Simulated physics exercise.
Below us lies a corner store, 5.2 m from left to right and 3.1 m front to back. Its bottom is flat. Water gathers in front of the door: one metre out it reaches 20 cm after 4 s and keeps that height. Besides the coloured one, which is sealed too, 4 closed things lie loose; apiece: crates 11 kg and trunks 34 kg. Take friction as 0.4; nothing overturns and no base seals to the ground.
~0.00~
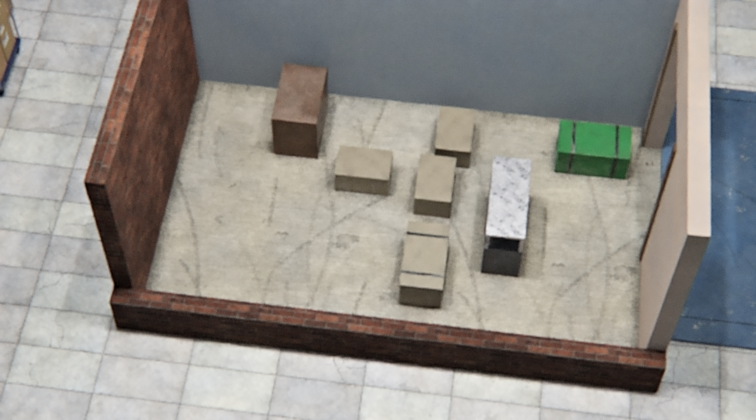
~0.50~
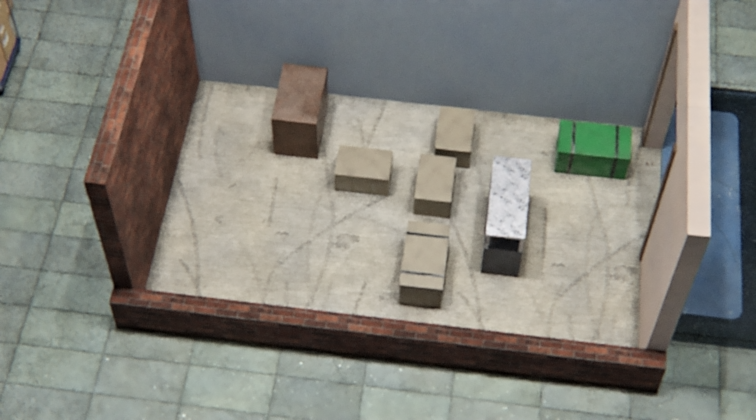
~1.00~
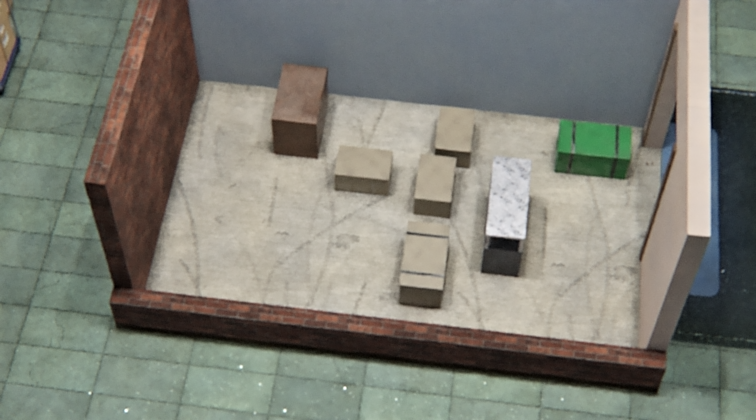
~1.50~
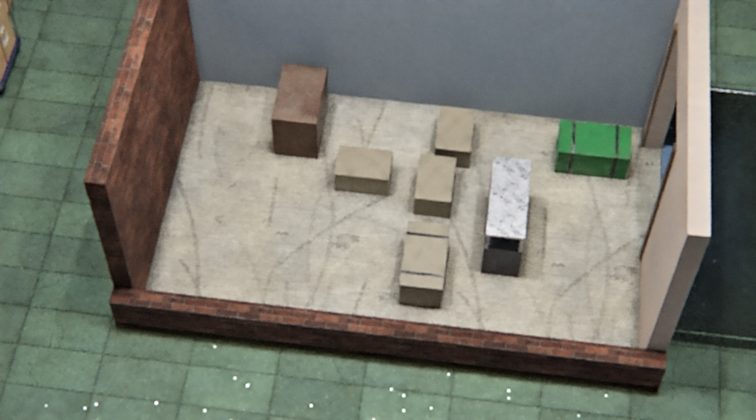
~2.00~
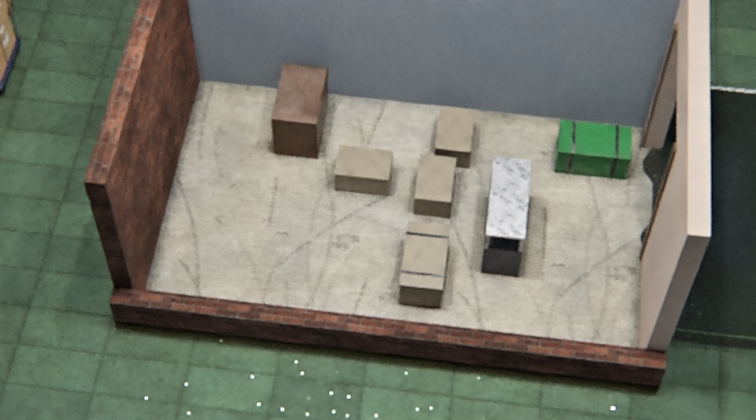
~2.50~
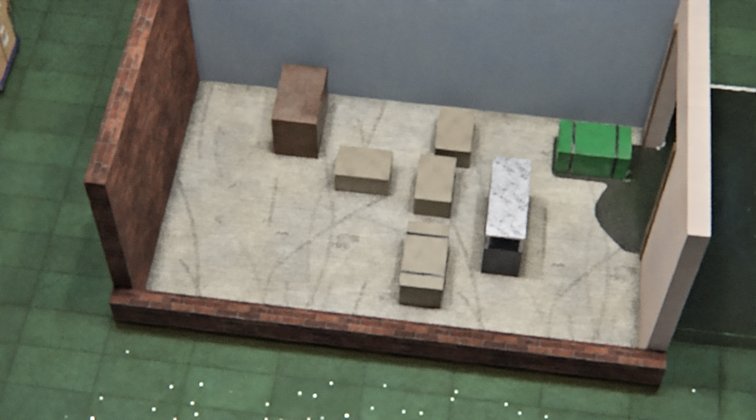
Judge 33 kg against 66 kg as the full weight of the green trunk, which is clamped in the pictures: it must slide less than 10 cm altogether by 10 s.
For it, only the higher weight holds it.
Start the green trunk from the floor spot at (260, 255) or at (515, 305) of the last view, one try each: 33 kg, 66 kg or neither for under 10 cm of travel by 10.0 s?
In turn: The smaller is enough; it takes the larger.
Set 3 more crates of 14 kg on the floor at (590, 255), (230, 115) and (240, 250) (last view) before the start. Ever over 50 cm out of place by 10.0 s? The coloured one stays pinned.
In turn: More, short of it, short of it.
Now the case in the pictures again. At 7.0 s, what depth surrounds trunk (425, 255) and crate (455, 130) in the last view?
Roughly 3 and 9 cm.
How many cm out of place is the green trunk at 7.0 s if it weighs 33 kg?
About 200 cm.
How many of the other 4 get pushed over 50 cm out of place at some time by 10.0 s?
I count 2.
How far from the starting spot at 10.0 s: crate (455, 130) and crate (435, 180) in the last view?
In that order: 120 cm, 30 cm.
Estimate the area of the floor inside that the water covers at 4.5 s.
Roughly 4.0 m2.
After 3.5 s the green trunk would be 0 cm from its start with 33 kg and 0 cm from its start with 66 kg; 4 cm of water round it then.
After 4.5 s the green trunk would be 16 cm from its start with 33 kg and 0 cm from its start with 66 kg; 7 cm of water round it then.
After 7.0 s the green trunk would be 177 cm from its start with 33 kg and 0 cm from its start with 66 kg; 8 cm of water round it then.
After 10.0 s the green trunk would be 267 cm from its start with 33 kg and 0 cm from its start with 66 kg; 10 cm of water round it then.
